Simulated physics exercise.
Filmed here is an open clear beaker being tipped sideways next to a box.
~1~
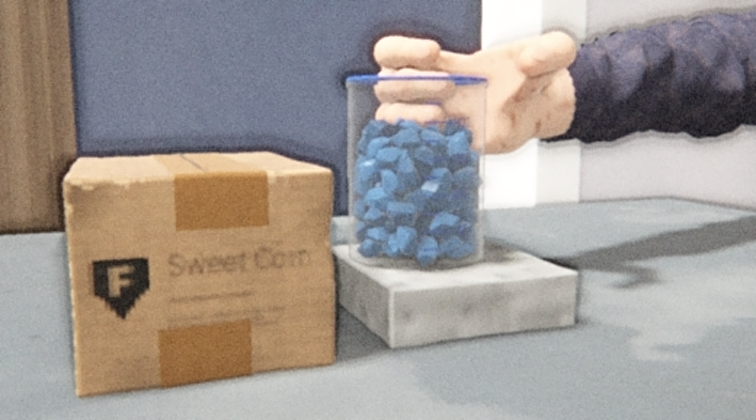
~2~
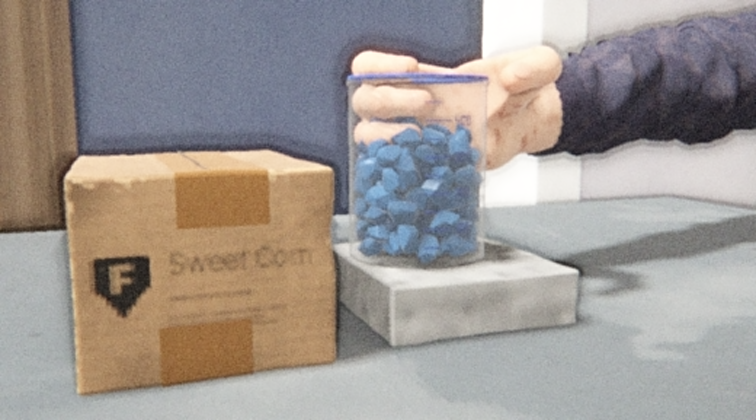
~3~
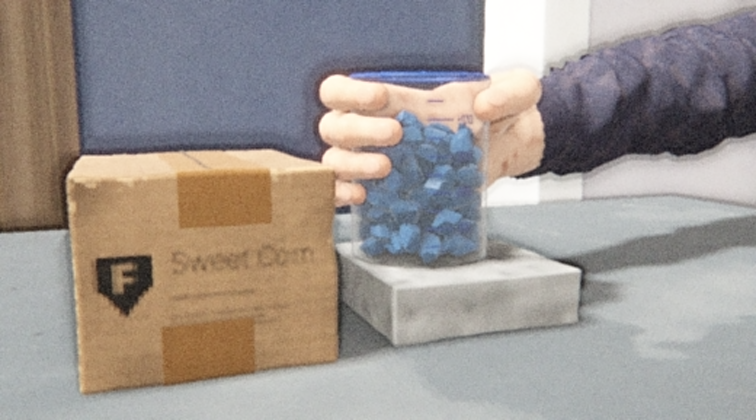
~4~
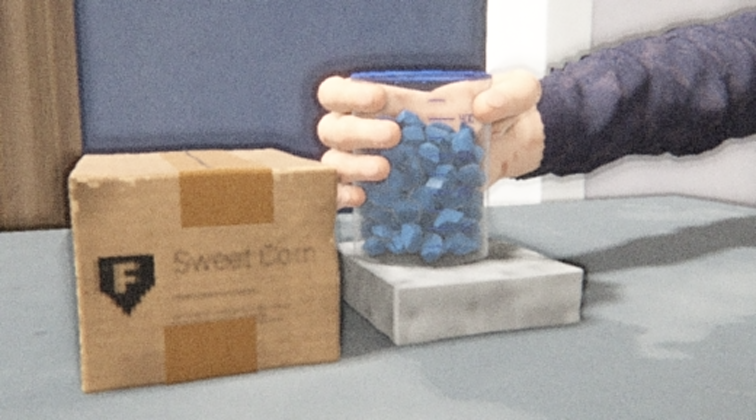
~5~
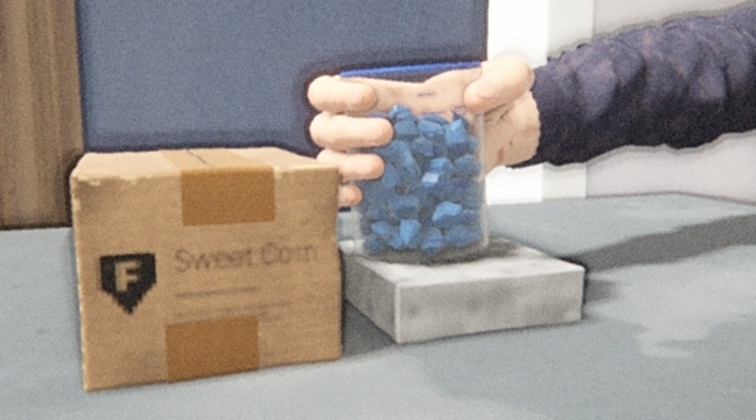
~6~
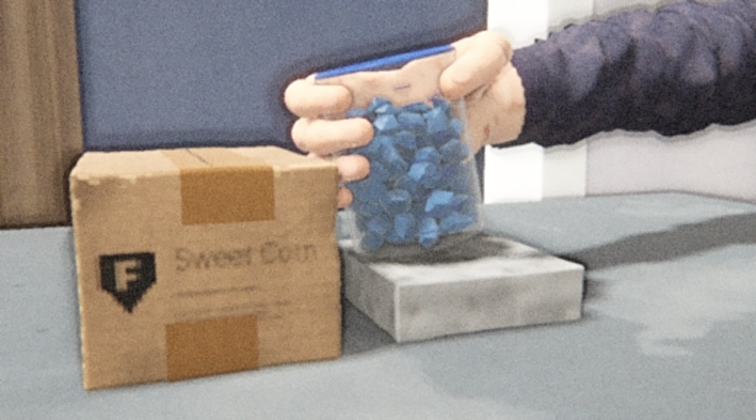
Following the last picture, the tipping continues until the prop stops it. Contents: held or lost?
Nothing drops.
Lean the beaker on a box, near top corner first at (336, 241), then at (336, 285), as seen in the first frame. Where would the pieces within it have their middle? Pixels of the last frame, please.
I'd put it close to (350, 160) first and close to (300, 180) after that.
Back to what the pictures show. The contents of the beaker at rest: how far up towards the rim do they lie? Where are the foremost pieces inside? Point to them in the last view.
Roughly at (336, 117) in the last view, I'd say.
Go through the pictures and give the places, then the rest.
The first frame shows beaker near (416, 169), three quarters full of aquarium stones; box near (193, 250), reaching most of the way up the beaker.
The second frame shows beaker near (417, 167), upright; rim near (354, 78); top of the contents near (410, 139).
The third frame shows beaker near (419, 166), upright; rim near (356, 77); box near (197, 248).
The fourth frame shows beaker near (421, 165), upright; rim near (358, 77); top of the contents near (413, 138).
The fifth frame shows beaker near (416, 159), leaning 4°; rim near (346, 75); box near (200, 246).
The sixth frame shows beaker near (402, 150), leaning 13°; rim near (320, 77); box near (200, 245), reaching most of the way up the beaker.
Then, 0.15 s on from there, the beaker leans 22°; everything is still inside.
Then, 0.32 s on from there, the beaker rests on the box at 27°; everything is still inside.
In the end, the beaker rests on the box at 27°; everything is still inside.
